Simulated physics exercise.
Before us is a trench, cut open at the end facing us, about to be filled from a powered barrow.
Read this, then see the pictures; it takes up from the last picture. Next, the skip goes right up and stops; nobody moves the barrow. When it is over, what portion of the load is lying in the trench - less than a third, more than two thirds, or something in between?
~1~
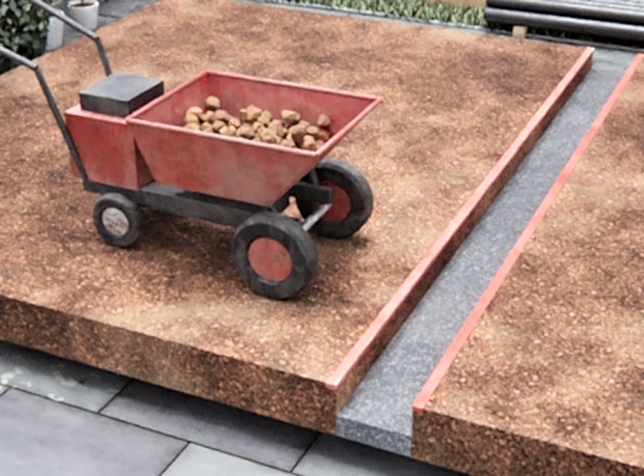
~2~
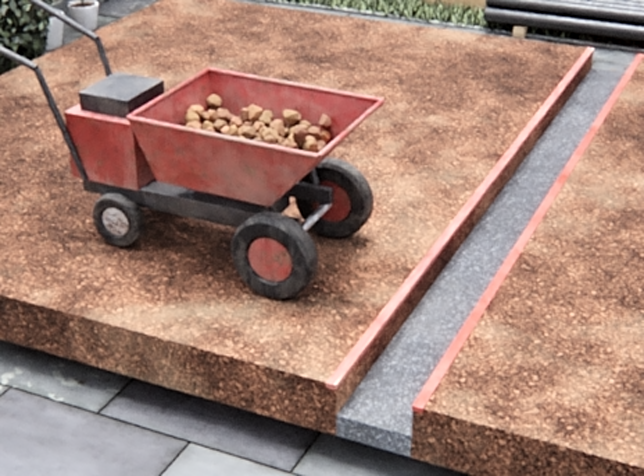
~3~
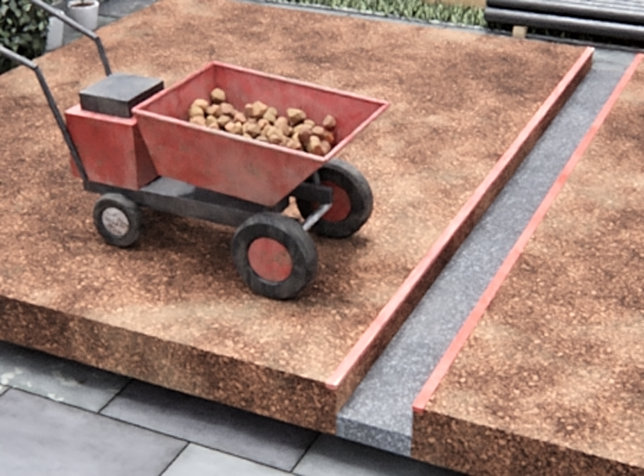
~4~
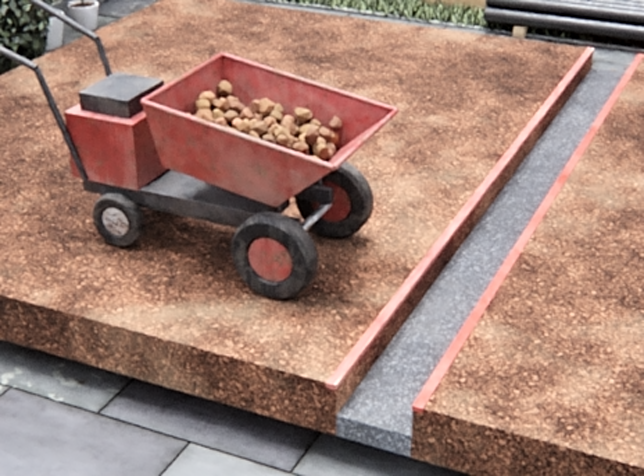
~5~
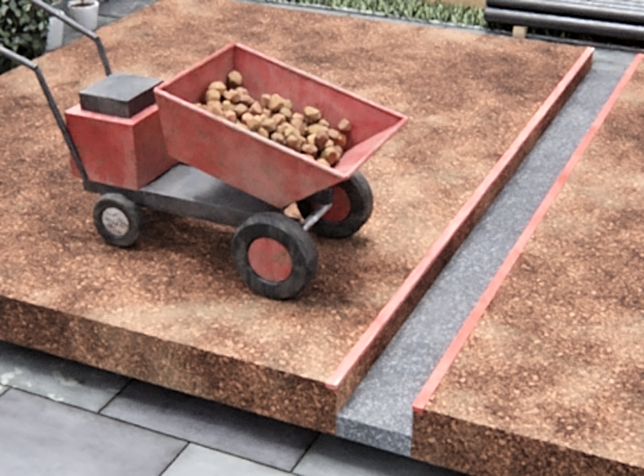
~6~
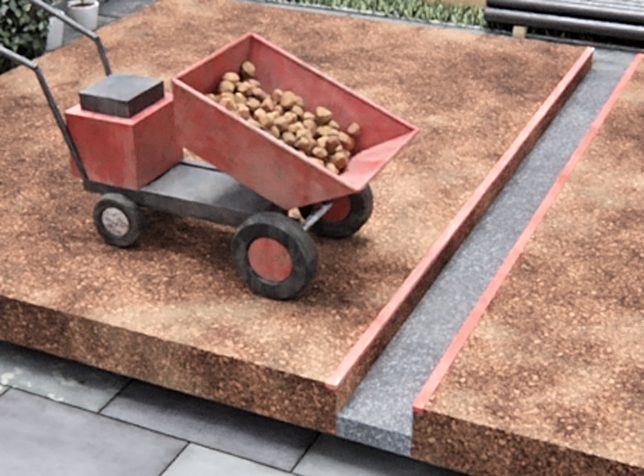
Result: A large part above two thirds reaches the trench.
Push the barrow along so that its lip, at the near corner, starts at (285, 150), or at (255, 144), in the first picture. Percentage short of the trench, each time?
First try: Some 10 %; second try: 30 %.
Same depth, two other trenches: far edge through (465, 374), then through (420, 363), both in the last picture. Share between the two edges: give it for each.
Lab note: Try one about 90 %, try two about 60 %.
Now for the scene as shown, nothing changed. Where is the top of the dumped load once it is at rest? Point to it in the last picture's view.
Top, approx.: (457, 283).
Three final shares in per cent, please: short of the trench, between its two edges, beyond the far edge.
Roughly: Short 0, between 80, beyond 15 per cent.
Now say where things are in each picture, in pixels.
The first frame shows lip of the skip near (316, 156), level; top of the load near (248, 135), clay clods; first edge of the trench near (359, 347); far edge near (442, 368), the trench over half as wide as the skip, and about half as deep as wide.
The second frame shows lip of the skip near (318, 157), tipped barely; top of the load near (249, 134).
The third frame shows lip of the skip near (325, 161), tipped barely; top of the load near (246, 130).
The fourth frame shows lip of the skip near (334, 168), tipped a little; top of the load near (231, 117).
The fifth frame shows lip of the skip near (345, 178), tipped clearly; top of the load near (227, 117).
The sixth frame shows lip of the skip near (357, 191), tipped clearly; top of the load near (239, 110); first edge of the trench near (359, 347); far edge near (442, 368).
Shortly afterwards, skip tipped steeply; the whole lot in the skip.
Next, skip tipped right over; near two thirds in the skip; near a quarter in or heaped over the trench; only a few falling.
Some moments later, skip tipped right over; a little in the skip; the bulk in or heaped over the trench; a little beyond it.
In the end, skip tipped right over; a little in the skip; the bulk in or heaped over the trench; a little beyond it.
